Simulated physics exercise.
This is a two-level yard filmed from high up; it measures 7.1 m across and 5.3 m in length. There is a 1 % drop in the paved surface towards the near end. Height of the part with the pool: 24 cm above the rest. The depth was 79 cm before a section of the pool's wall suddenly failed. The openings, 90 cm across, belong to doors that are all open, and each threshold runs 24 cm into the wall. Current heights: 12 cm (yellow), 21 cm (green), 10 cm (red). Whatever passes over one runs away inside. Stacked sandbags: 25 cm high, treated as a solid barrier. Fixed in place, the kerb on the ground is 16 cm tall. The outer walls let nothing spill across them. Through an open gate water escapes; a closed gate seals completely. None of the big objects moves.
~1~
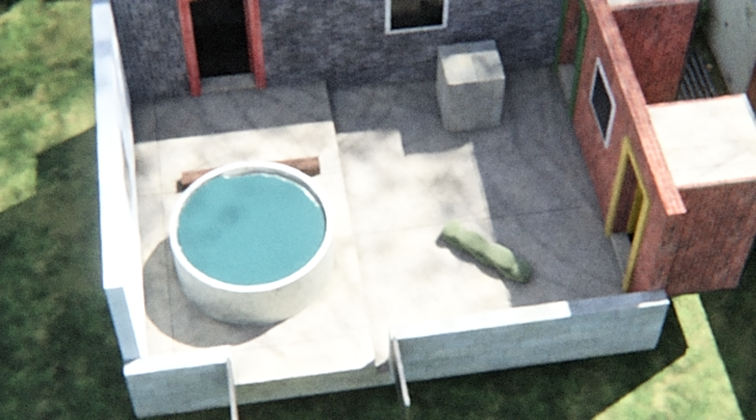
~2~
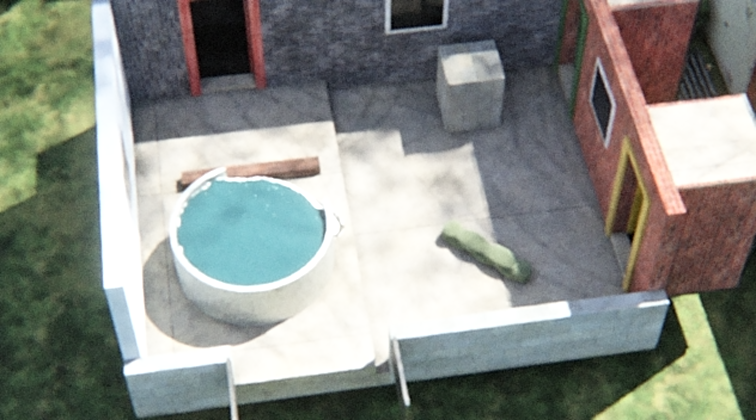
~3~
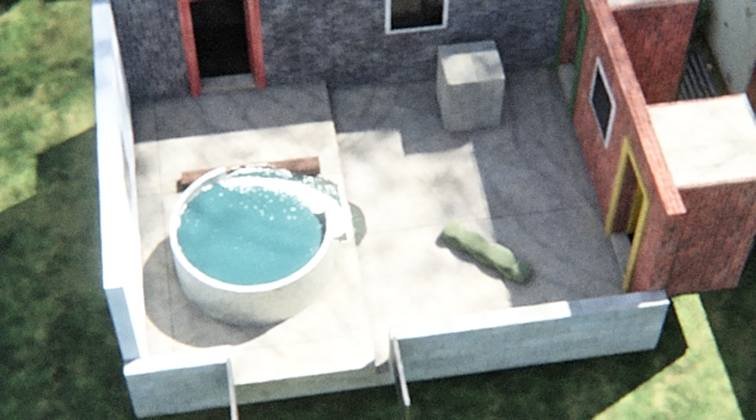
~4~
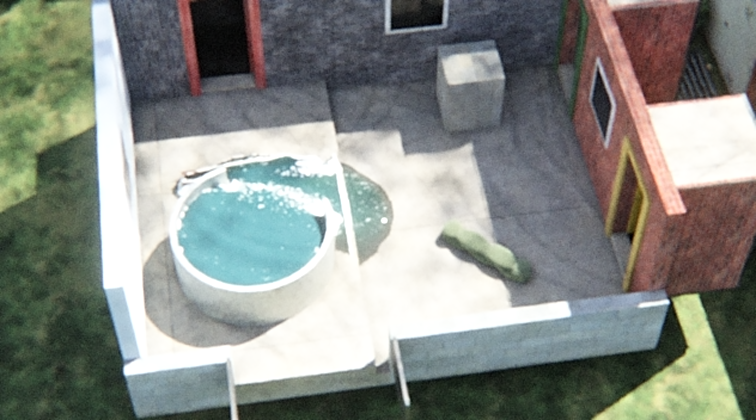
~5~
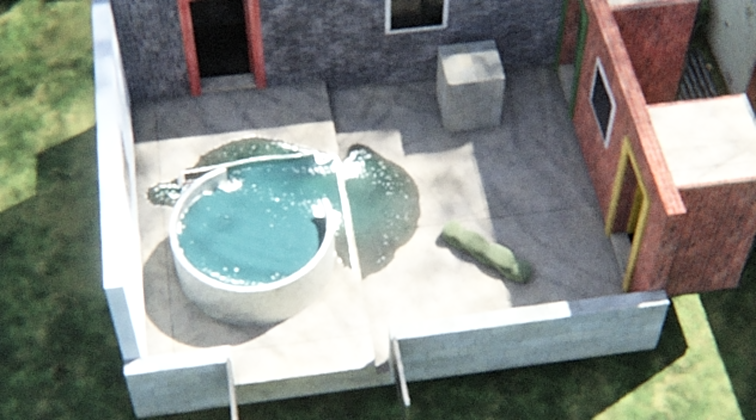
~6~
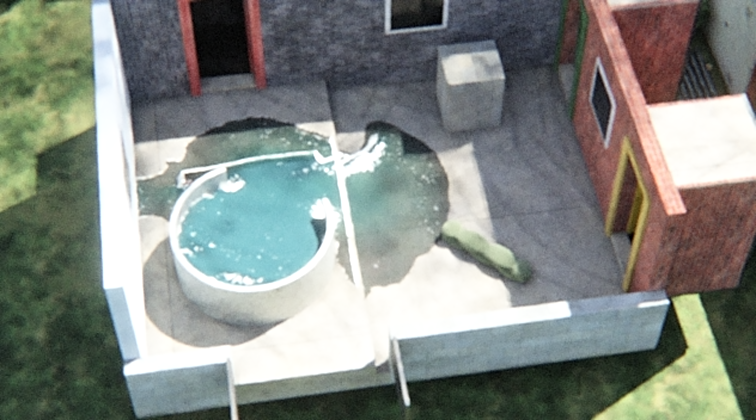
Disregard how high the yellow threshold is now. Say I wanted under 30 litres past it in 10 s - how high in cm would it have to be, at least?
You would need about 12.5 cm.
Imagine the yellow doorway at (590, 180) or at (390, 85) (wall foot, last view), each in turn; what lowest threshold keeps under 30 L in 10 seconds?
Roughly 16 and 19 cm.
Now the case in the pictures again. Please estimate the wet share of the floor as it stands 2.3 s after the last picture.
Roughly 70 percent of the floor.
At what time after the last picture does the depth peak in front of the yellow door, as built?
Around 6.5 seconds.
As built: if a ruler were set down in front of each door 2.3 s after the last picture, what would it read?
In cm: Yellow 6, green 24, red 12.
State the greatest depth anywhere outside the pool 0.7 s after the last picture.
45 cm.
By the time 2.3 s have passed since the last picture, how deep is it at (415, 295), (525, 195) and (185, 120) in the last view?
About 0, 3 and 10 cm.
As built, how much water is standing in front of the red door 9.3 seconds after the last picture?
2.0 cm.
Then, 0.7 s after the last picture water covers 50 % of the floor, deepest (45 cm) near (277, 183); it has not reached the yellow door.
Then, 2.3 s after the last picture water covers 70 % of the floor, deepest (32 cm) near (552, 67); 6 cm at the yellow door, 0 litres in over its 12 cm threshold.
Then, 9.3 s after the last picture water covers 95 % of the floor, deepest (18 cm) near (501, 343); 12 cm at the yellow door, 36 litres in over its 12 cm threshold.
At the yellow door as built, the water peaked near 19 cm, 6.5 s after the last picture.
With a threshold of 11.5 cm, 42 litres would have come in within the 10 s; with 15.5 cm, 11 litres. So under 30 litres takes about 12.5 cm.
